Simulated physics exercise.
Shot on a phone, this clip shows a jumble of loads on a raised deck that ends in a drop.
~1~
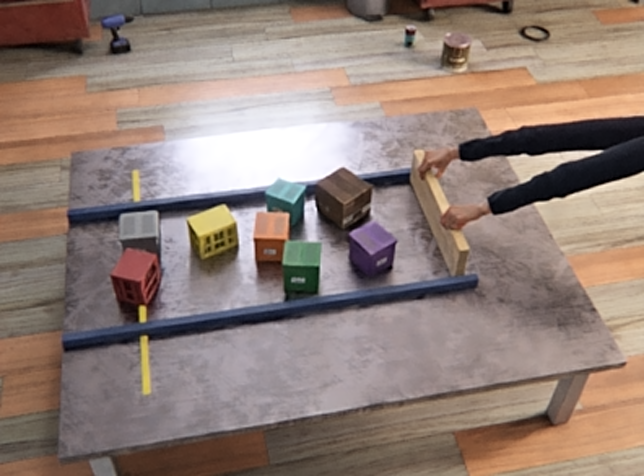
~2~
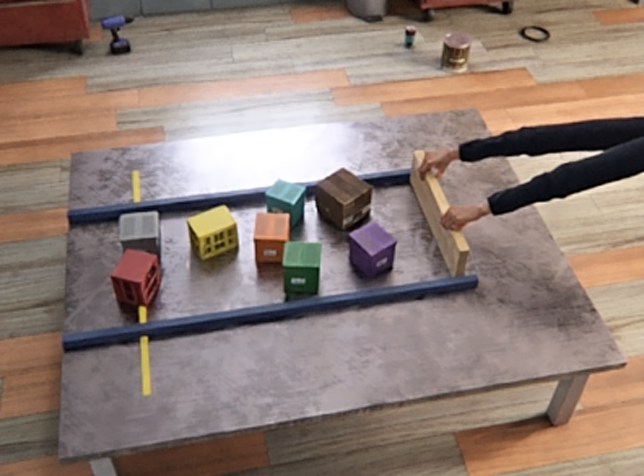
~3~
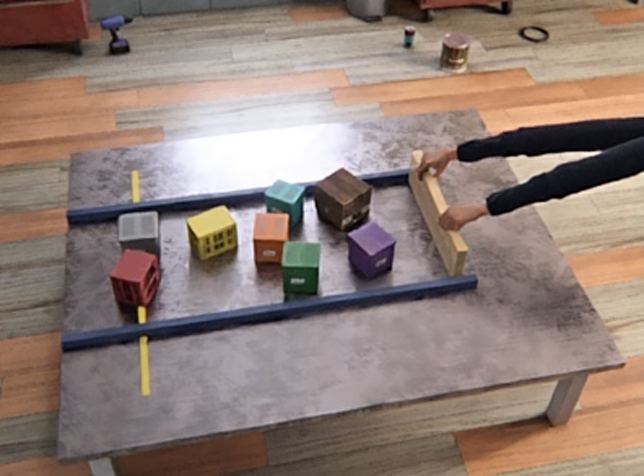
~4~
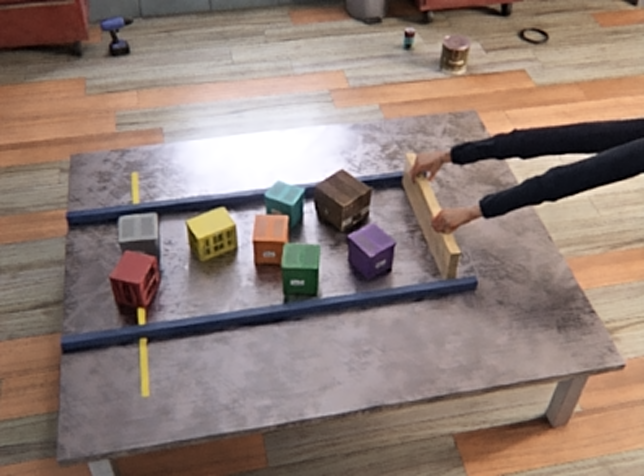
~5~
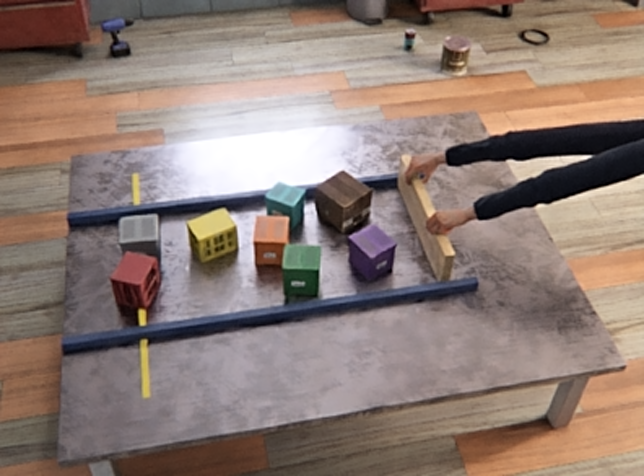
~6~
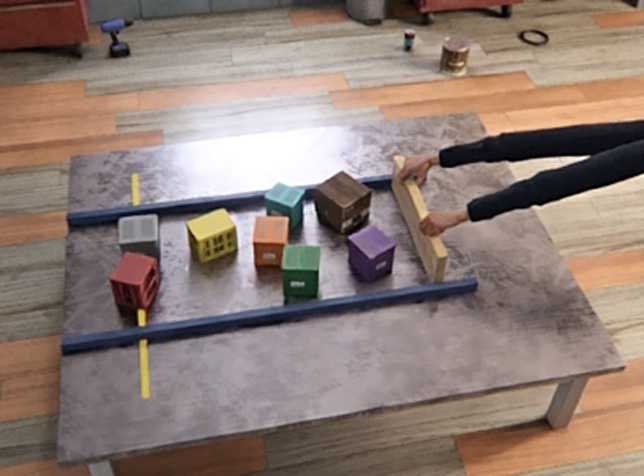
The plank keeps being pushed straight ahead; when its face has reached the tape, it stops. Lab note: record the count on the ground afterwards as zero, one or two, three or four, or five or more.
It will most likely knock one or two off.
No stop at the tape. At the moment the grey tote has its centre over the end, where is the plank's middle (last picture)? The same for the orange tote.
Roughly (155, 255); for the second one, roughly (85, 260).
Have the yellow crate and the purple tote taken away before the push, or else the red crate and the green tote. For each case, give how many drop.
In the first try 0, in the other 1.
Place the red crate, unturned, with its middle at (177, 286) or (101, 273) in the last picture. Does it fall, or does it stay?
Lab note - it rests there; then it goes down.
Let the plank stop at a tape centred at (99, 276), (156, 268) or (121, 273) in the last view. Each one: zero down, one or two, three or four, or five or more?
Well, in the order given, it's three or four, zero and one or two.
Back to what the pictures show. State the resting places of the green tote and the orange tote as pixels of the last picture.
The green tote comes to rest close to (115, 305), while the orange tote rests close to (118, 251).
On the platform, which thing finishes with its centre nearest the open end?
The one is the turquoise tote.
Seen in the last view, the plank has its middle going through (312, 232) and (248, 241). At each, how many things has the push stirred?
First 5 and then 6.
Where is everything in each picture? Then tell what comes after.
In the first picture, red crate (136, 277); grey tote (141, 237); yellow crate (213, 232); plank (437, 212); tape (140, 267).
In the second picture, grey tote (141, 238); green tote (302, 268).
In the third picture, yellow crate (212, 233); plank (435, 213).
In the fourth picture, red crate (135, 280); turquoise tote (285, 205).
In the fifth picture, grey tote (141, 241); purple tote (372, 253).
In the sixth picture, red crate (136, 281); grey tote (140, 241); yellow crate (212, 236); plank (417, 218); tape (139, 271).
Soon after, none off yet; red crate at rest near (136, 281); grey tote at rest near (140, 241); yellow crate at rest near (212, 236).
Then, none off yet; red crate at rest near (136, 281); grey tote at rest near (140, 241); yellow crate moved a little near (190, 242).
Further on, none off yet; red crate moved a little near (122, 282); grey tote moved about its own width near (106, 247); yellow crate moved well along near (140, 250).
By the end, the number that fall off is one or two; fallen, grey tote.
